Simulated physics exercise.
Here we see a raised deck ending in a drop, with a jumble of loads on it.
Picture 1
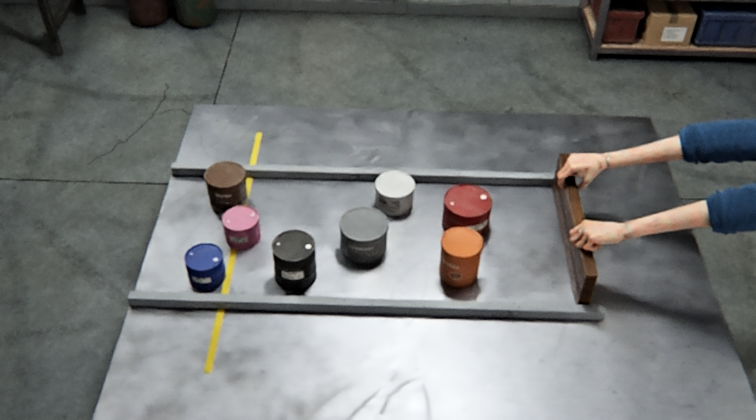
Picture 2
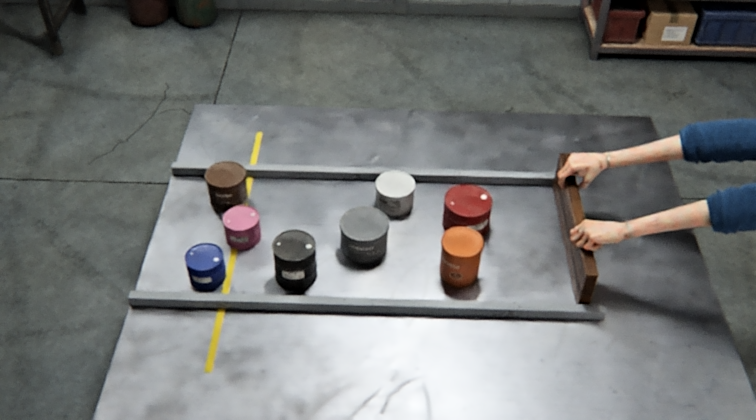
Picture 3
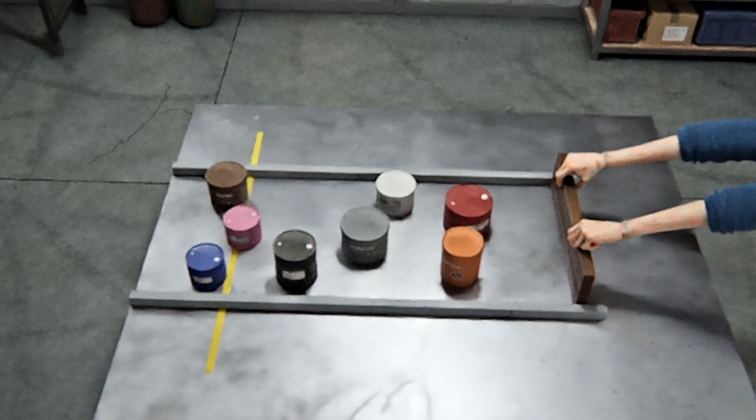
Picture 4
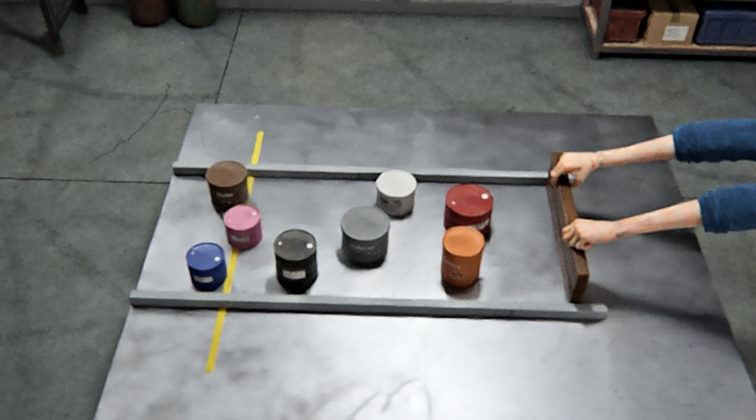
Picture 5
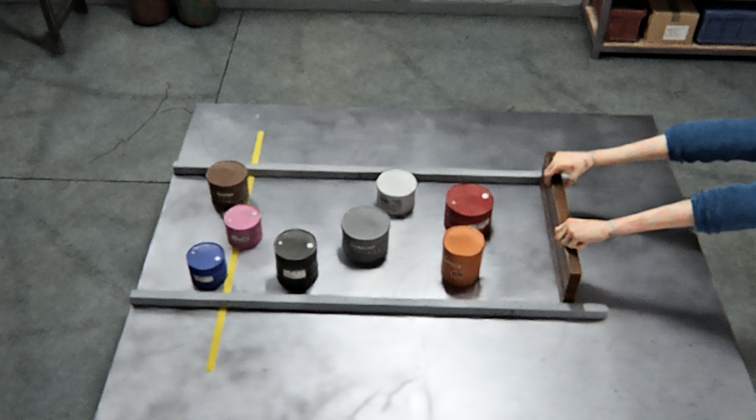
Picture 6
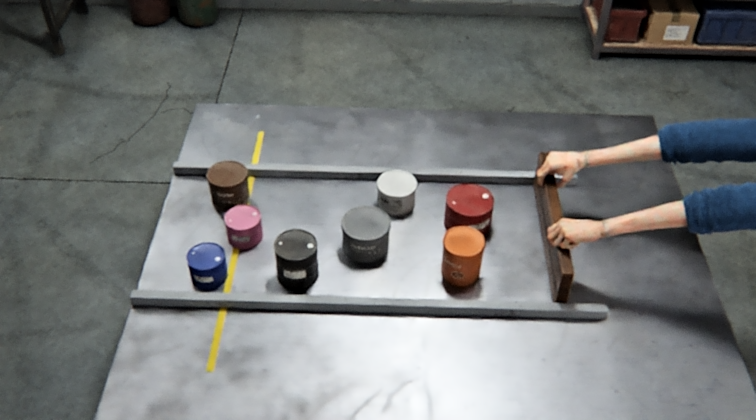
Wooden plank sliding slowly left between two rails, pushed by two hands, while the coloured canisters and pails ahead stay still.
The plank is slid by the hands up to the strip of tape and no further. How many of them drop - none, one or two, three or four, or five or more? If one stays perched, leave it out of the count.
I expect only one or two to drop off the edge.
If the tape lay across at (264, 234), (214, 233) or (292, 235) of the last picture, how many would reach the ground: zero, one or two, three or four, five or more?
Result per tape, in order - none at all / one or two / none at all.
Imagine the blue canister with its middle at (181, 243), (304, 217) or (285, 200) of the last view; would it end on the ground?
Spot by spot: It ends up off; it never drops; it never drops.
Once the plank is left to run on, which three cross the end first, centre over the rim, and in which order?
In order: The blue canister, the pink canister, the brown pail.
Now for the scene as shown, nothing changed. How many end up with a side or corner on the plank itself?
At rest, 3 are in contact.
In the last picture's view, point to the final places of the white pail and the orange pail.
The white pail ends at (230, 179) and the orange pail at (210, 252).
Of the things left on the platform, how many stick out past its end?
1 of them.
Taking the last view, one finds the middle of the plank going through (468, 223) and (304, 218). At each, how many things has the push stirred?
At the first point the count is 2, at the second it's 7.
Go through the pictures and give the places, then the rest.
In the first picture, blue canister (206, 267); brown pail (227, 188); pink canister (242, 228); plank (573, 227); tape (237, 234).
In the second picture, brown pail (227, 187); plank (573, 227).
In the third picture, pink canister (243, 228); grey pail (365, 235).
In the fourth picture, blue canister (207, 266); black canister (296, 260).
In the fifth picture, brown pail (229, 186); orange pail (462, 257).
In the sixth picture, blue canister (208, 266); brown pail (229, 187); pink canister (244, 227); plank (552, 225); tape (239, 233).
Soon after, none off yet; blue canister at rest near (208, 266); brown pail at rest near (229, 187); pink canister at rest near (244, 227).
After that, none off yet; blue canister displaced a little near (194, 265); brown pail at rest near (229, 187); pink canister displaced about its own width near (207, 222).
In the end, the number that fall off is one or two; gone, blue canister.
